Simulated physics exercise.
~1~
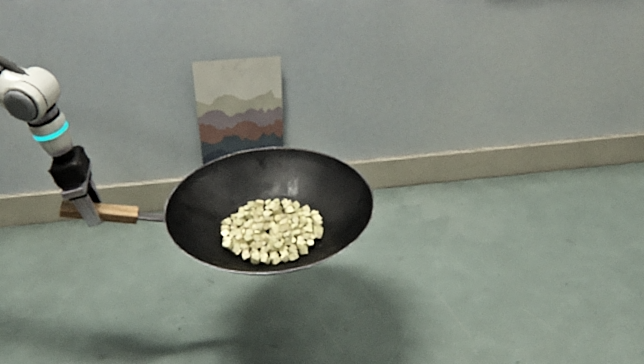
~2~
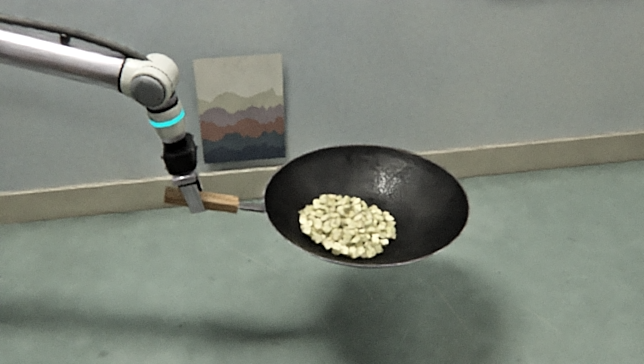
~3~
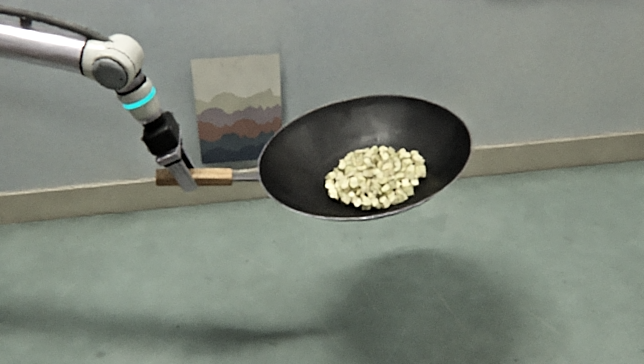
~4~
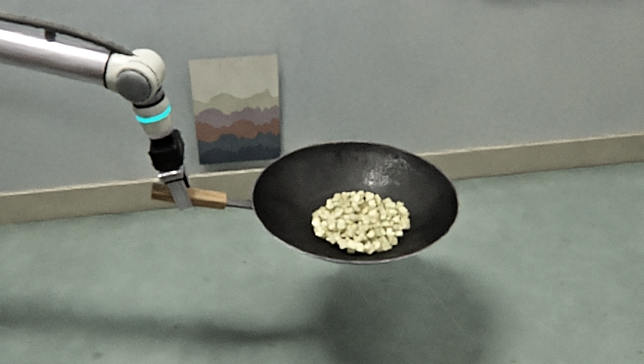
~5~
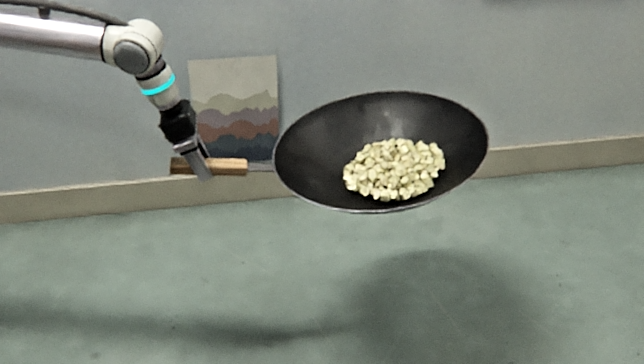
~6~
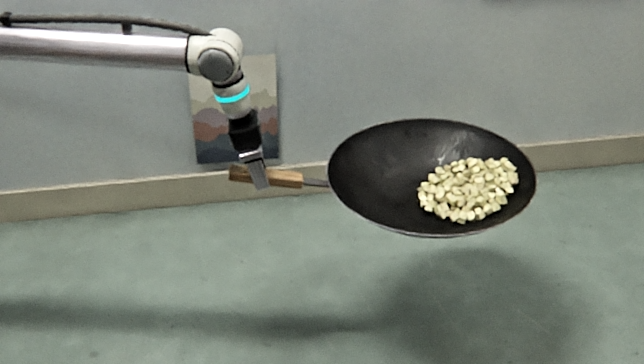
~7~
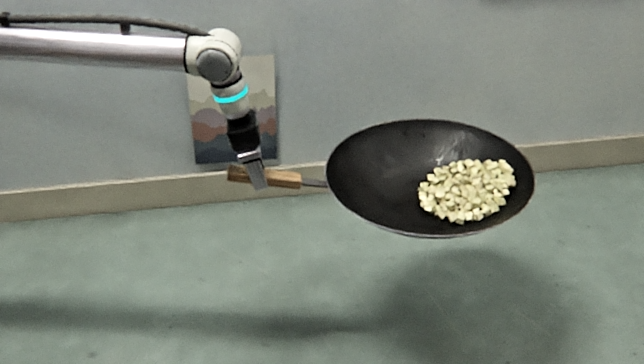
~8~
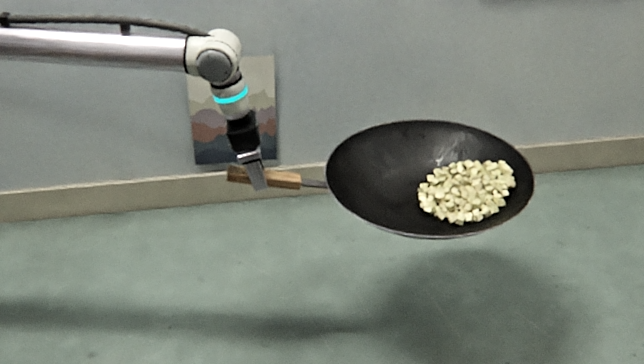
A robot arm with a glowing cyan band grips the wooden handle of a dark wok holding a heap of pale, cream-coloured vegetable dice, seen from slightly above in a slightly swaying view. Behind it are a grey wall with a layered, muted landscape print and a beige baseboard above a green floor. The arm carries the wok right, then lifts and tilts it back. It lowers the wok, raises it again, and swings it farther right and down as the dice shift toward the far side. The wok finally stops level, the dice still heaped inside.
